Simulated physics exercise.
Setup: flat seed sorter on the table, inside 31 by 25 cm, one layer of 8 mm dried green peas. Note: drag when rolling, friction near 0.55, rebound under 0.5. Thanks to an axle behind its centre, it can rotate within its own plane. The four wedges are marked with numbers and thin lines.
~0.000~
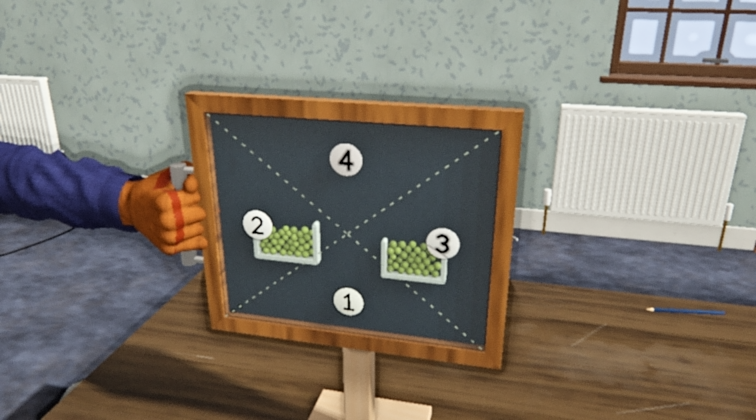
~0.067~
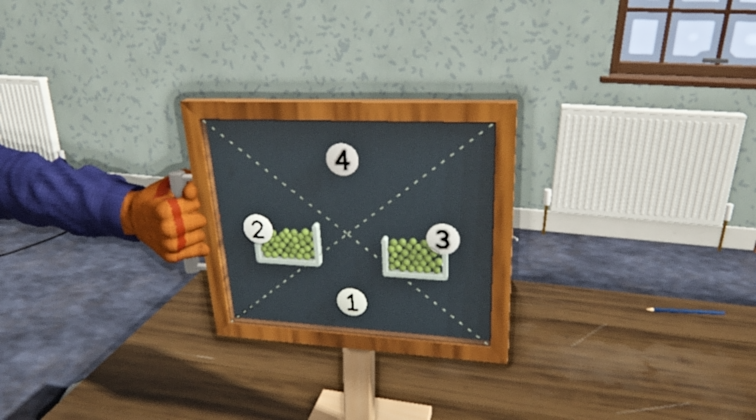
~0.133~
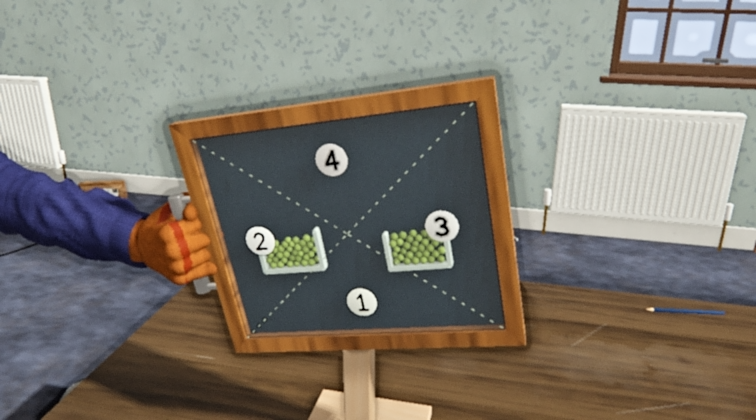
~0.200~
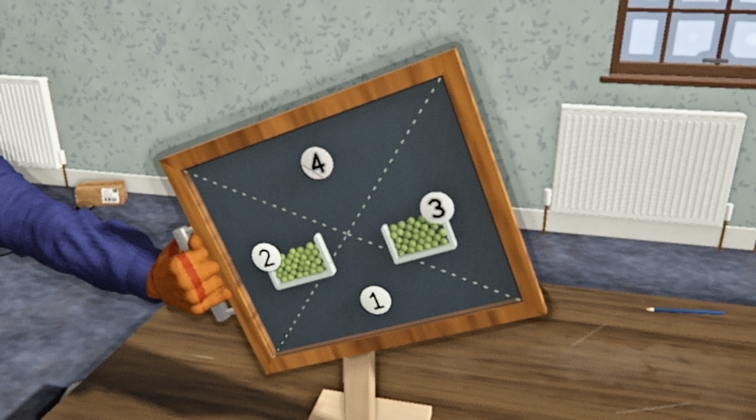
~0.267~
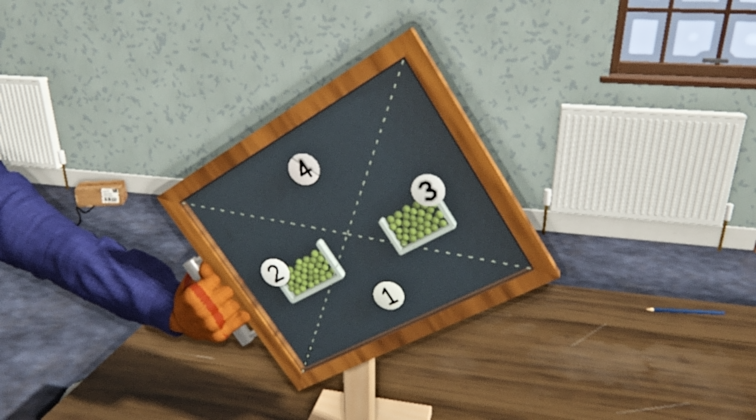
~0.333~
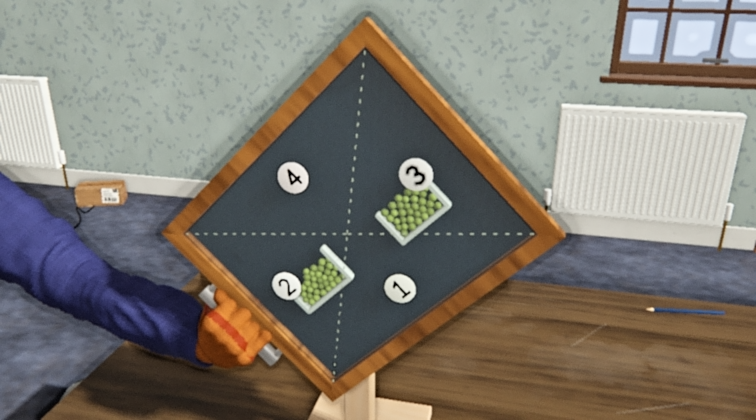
Wooden-framed dark board holding green peas in two white trays turning anticlockwise on its stand, an orange-gloved hand gripping its left side.
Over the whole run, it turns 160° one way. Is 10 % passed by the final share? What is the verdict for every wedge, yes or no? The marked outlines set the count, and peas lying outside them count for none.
Verdicts - wedge 1: No, wedge 2: Yes, wedge 3: No, wedge 4: Yes.
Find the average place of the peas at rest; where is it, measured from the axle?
Right: About 6 cm; below: About 14 cm.
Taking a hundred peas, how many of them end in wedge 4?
Share at rest: Approx. 65 %.
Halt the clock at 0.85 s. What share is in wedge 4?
Share: Close to 30 percent.
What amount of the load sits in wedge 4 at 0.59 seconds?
0 %.
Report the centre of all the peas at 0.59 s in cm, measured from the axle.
Right by about 2 cm and below by about 1 cm.
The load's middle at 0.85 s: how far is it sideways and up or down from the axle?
Right: About 1 cm; below: About 9 cm.
After 0.59 s, it stands 89° anticlockwise; the peas' middle is 2 cm right of and 1 cm below the centre; no. 2, 55 %, no. 3, 45 %.
After 0.85 s, it stands 133° anticlockwise; the peas' middle is 1 cm right of and 9 cm below the centre; no. 2, 50 %, no. 3, 20 %, no. 4, 30 %.
After 1.08 s, it stands 160° anticlockwise; the peas' middle is 5 cm right of and 13 cm below the centre; no. 2, 35 %, no. 4, 65 %.
All still by 1.7 s, it stands 160° anticlockwise; no. 1, 0 %, no. 2, 35 %, no. 3, 0 %, no. 4, 65 %.
